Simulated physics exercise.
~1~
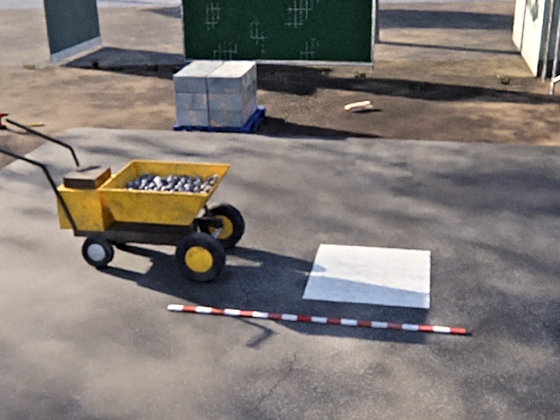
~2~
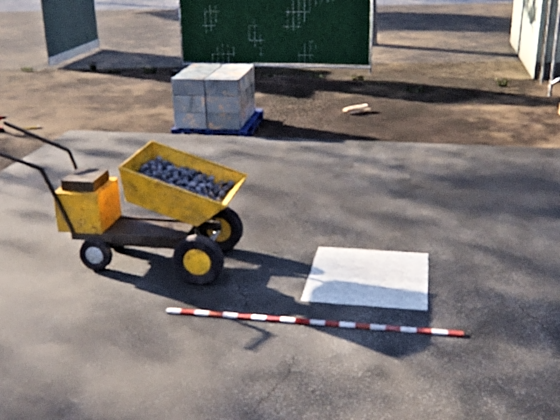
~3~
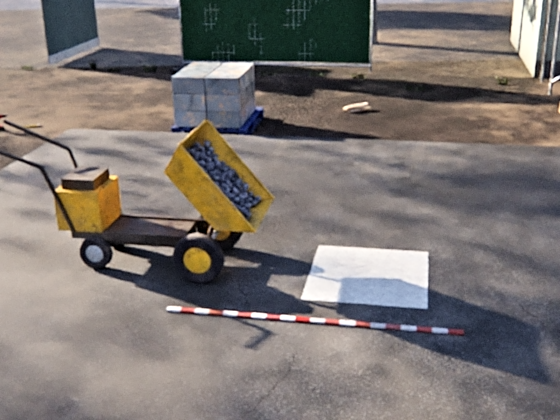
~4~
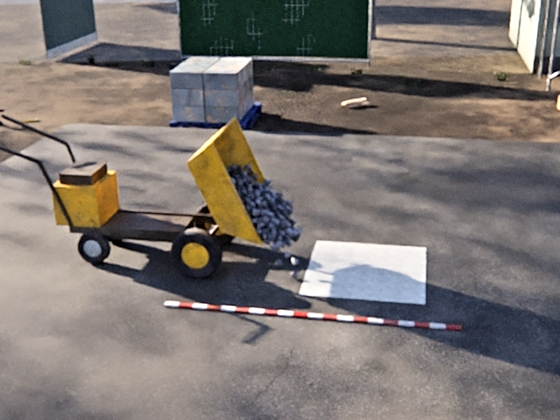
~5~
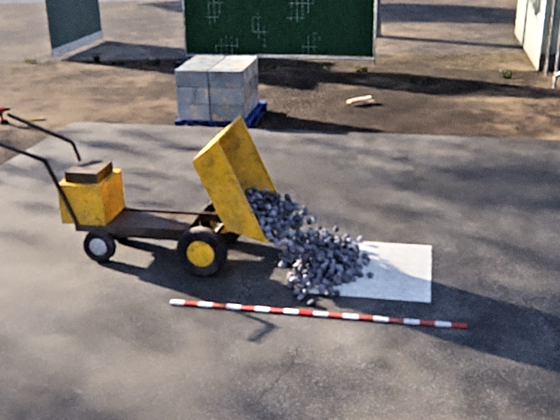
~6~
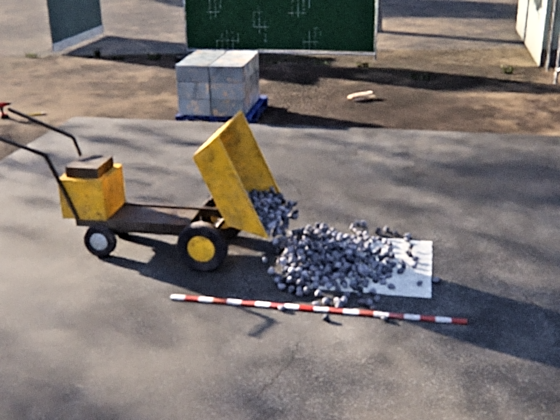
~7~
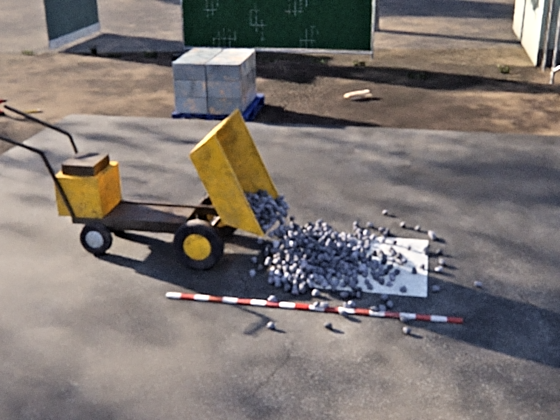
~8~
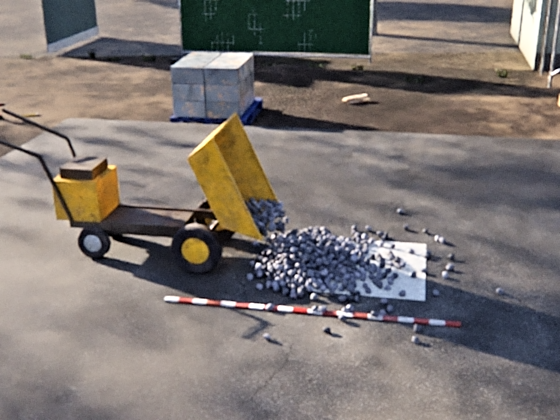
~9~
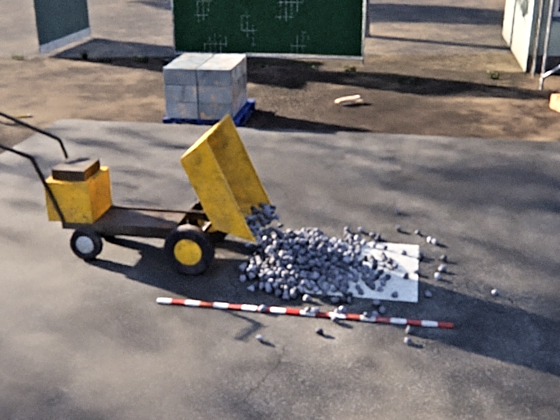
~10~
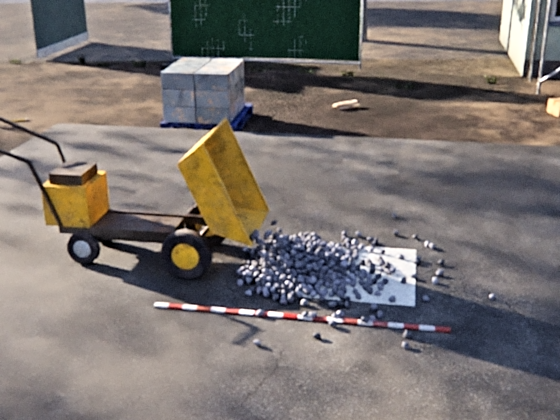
In this clip, a yellow motor barrow on tarmac tips its skip steeply to the right, and grey stones slide out beside a red and white striped staff, ending in a spread heap partly on a white sheet and partly short of it, with a few scattered beyond.
